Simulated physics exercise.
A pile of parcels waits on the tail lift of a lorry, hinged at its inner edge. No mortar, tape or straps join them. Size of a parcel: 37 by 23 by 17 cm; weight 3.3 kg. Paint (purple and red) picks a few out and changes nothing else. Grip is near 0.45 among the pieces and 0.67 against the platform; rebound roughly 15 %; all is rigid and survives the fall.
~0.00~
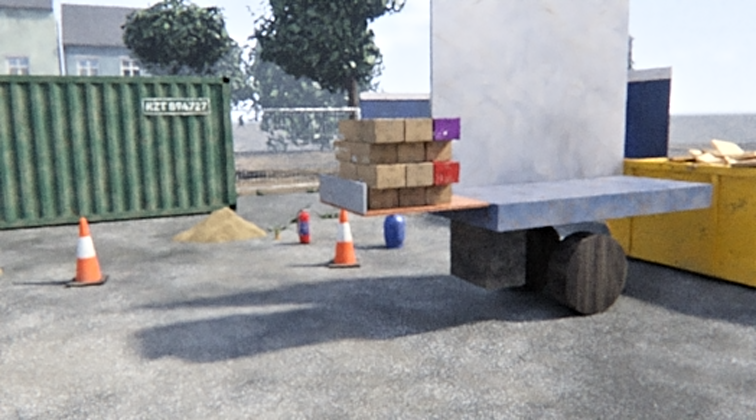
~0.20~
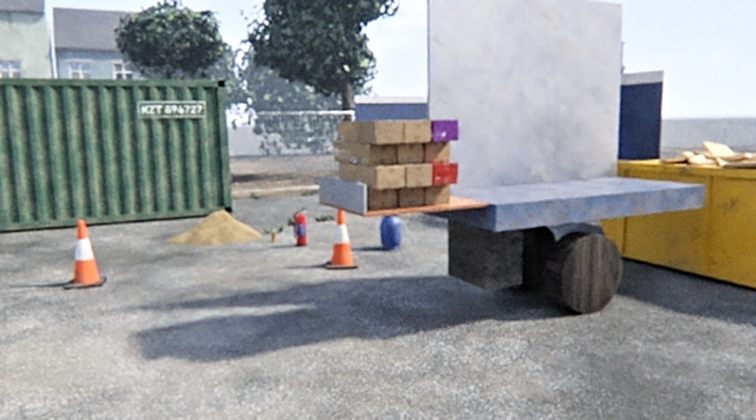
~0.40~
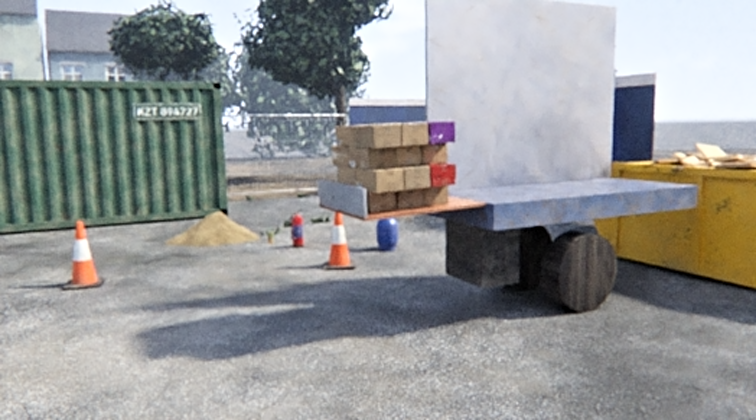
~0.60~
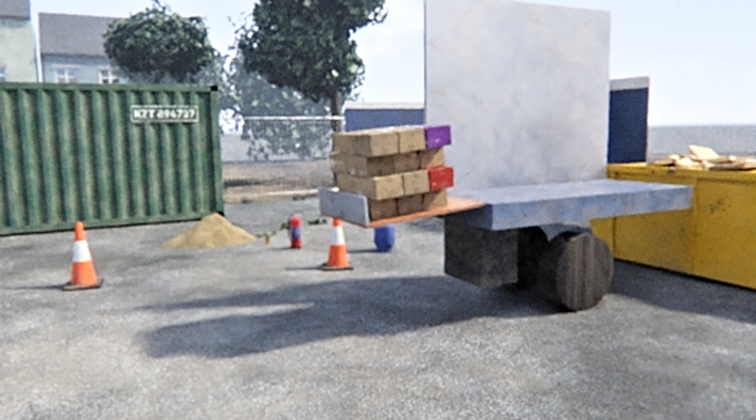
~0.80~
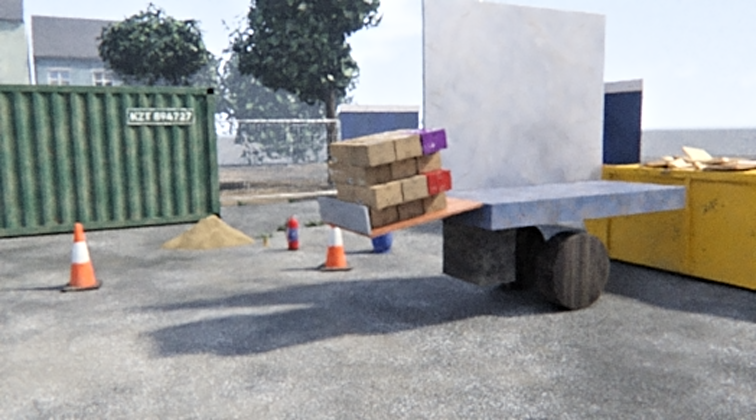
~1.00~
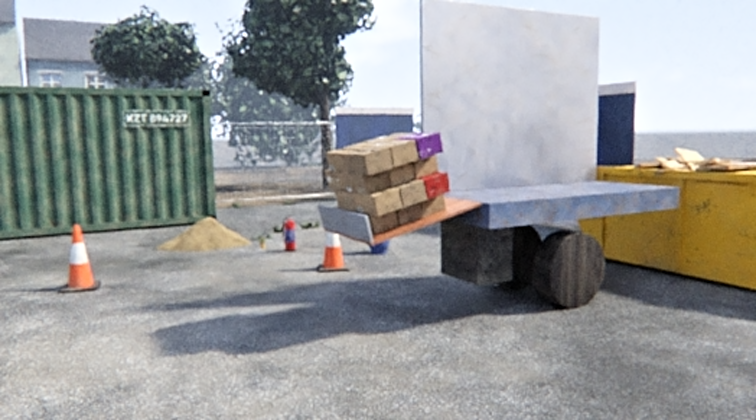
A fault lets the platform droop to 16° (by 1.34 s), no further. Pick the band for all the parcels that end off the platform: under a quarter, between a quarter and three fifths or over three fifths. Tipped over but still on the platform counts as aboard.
The part is less than a quarter.
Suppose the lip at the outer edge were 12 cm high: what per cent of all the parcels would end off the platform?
Then 0 per cent.
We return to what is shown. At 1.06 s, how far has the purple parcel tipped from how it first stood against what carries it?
Some 0°.
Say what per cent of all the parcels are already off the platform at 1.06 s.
At that moment 0 per cent.
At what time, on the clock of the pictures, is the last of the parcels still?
At about 2.0 s.
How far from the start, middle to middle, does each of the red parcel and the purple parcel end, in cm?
About: Red 10, purple 20.
Around 1.06 s, slope 14°; none of the 24 parcels off the platform.
Around 1.16 s, slope 15°; none of the 24 parcels off the platform.
Around 1.26 s, slope 16°; none of the 24 parcels off the platform.
Finally (2.1 s), slope 16°; none of the 24 parcels off the platform; red parcel unmoved; purple parcel unmoved. That is 0 per cent. Seen by the last camera, middles, red parcel near (425, 187), purple parcel near (415, 149).
